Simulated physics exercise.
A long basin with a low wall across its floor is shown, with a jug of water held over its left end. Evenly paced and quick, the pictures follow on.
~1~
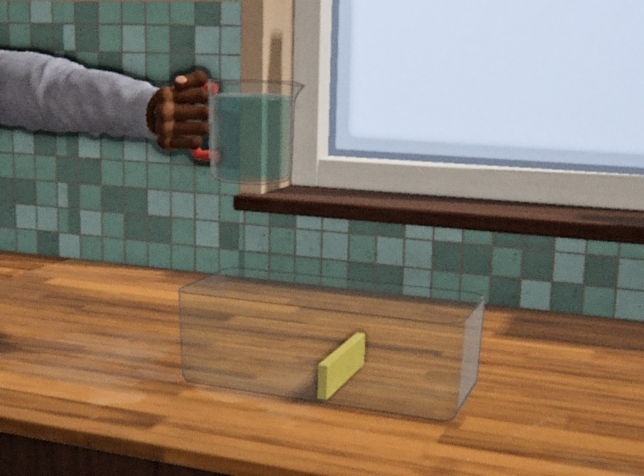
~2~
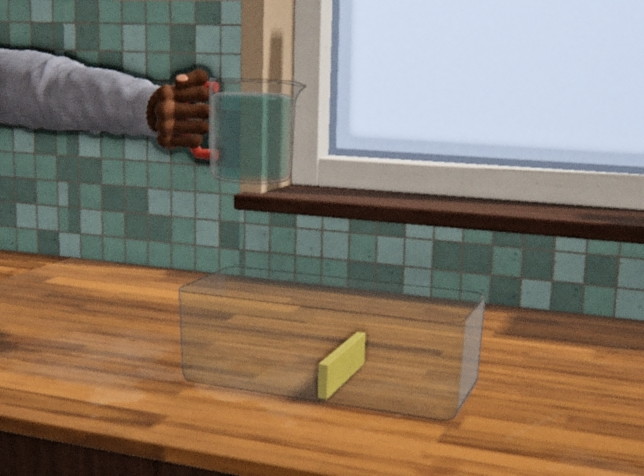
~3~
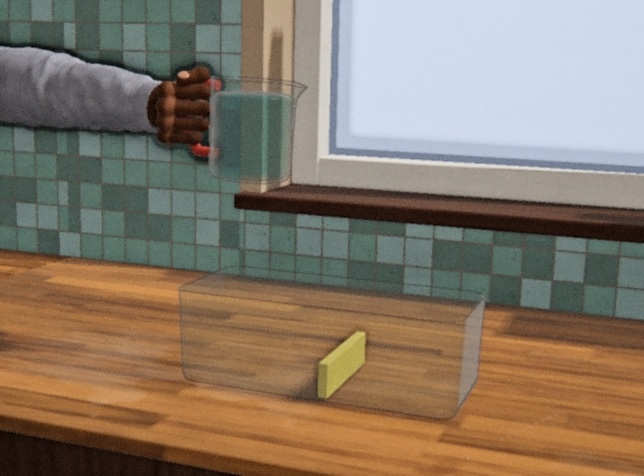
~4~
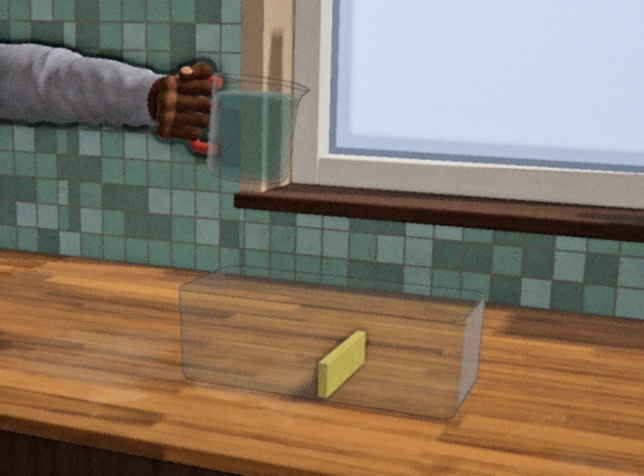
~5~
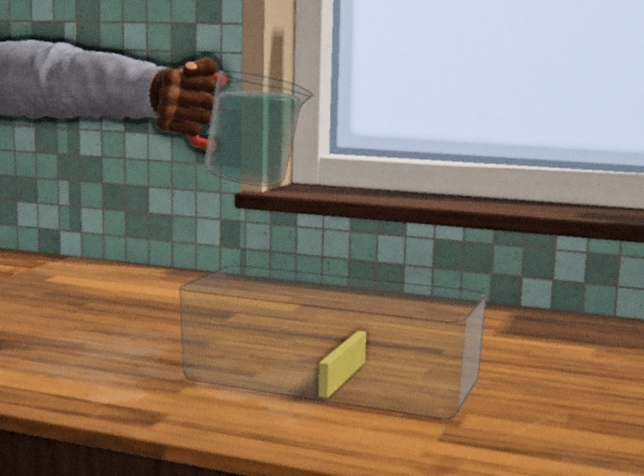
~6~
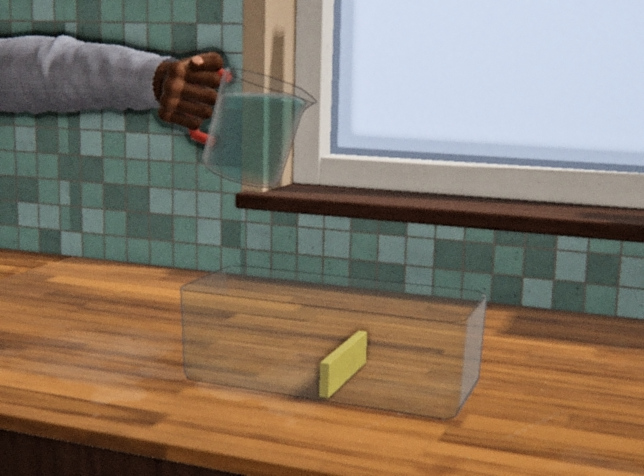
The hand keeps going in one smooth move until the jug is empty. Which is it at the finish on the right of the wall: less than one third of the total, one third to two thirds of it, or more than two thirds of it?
At the finish the right of the wall has more than two thirds of the total.
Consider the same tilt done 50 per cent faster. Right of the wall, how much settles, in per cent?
Something like 80 percent.
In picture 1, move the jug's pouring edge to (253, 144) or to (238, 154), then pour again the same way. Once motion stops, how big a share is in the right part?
5 and 5 per cent.
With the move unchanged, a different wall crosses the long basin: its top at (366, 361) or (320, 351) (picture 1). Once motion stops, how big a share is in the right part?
55 % then 90 %.
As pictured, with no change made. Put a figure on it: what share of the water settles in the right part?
Close to 80 per cent.
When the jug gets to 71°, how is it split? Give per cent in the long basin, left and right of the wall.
0 % left, 5 % right.
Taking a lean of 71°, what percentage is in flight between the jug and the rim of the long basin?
Around 20 %.
A moment on, the jug is tipped part way and 75 per cent is still to pour, 0 is left of the wall and 5 right of it.
Next, the jug is tipped right over and 22 per cent is still to pour, 1 is left of the wall and 52 right of it.
Then the jug is tipped right over and 1 per cent is still to pour, 13 is left of the wall and 81 right of it.
Later the jug is tipped right over and 0 per cent is still to pour, 18 is left of the wall and 80 right of it.
At rest 18 per cent lies left of the wall, 80 right of it and 2 outside.
